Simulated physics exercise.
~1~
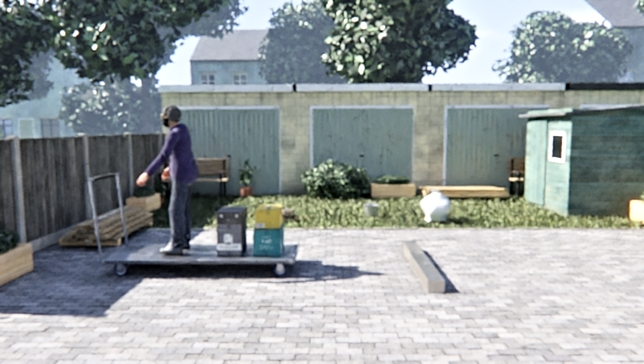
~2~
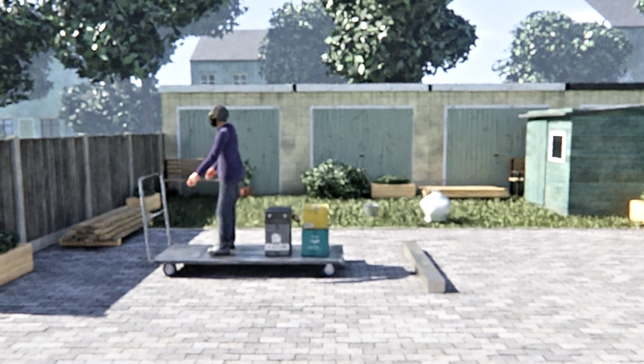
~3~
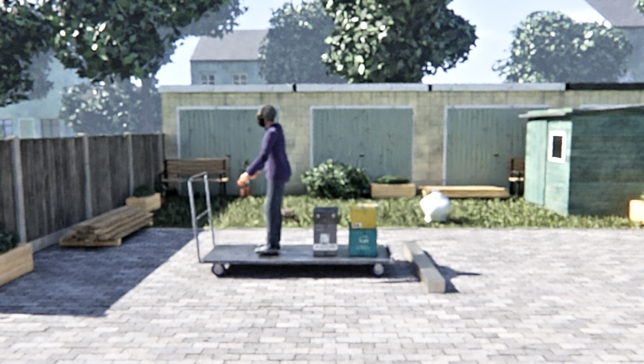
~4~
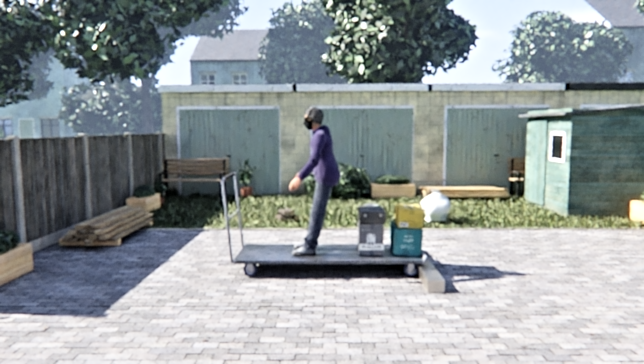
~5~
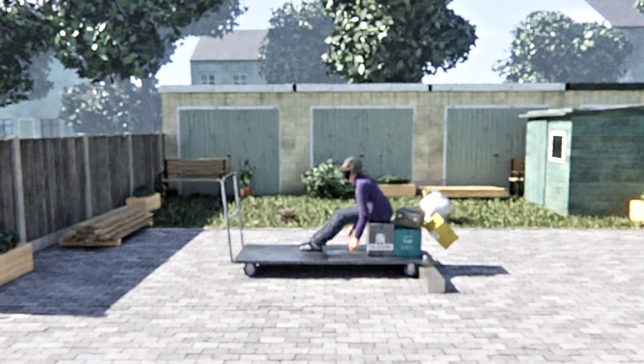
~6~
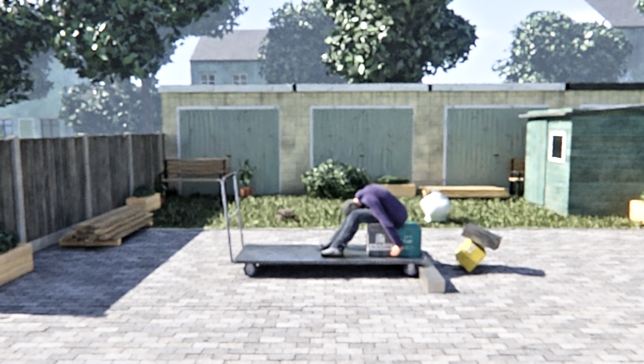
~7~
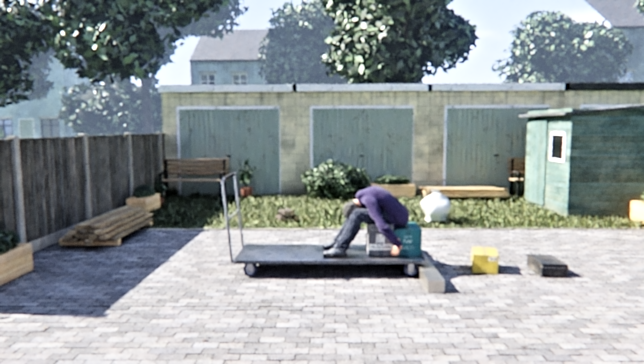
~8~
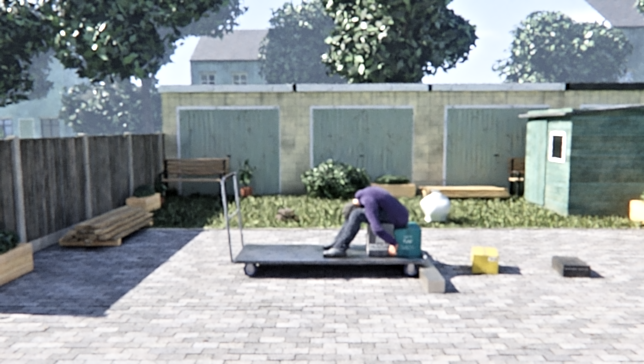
In a paved yard, a rolling trolley stops at a kerb, toppling its rider and spilling two boxes.
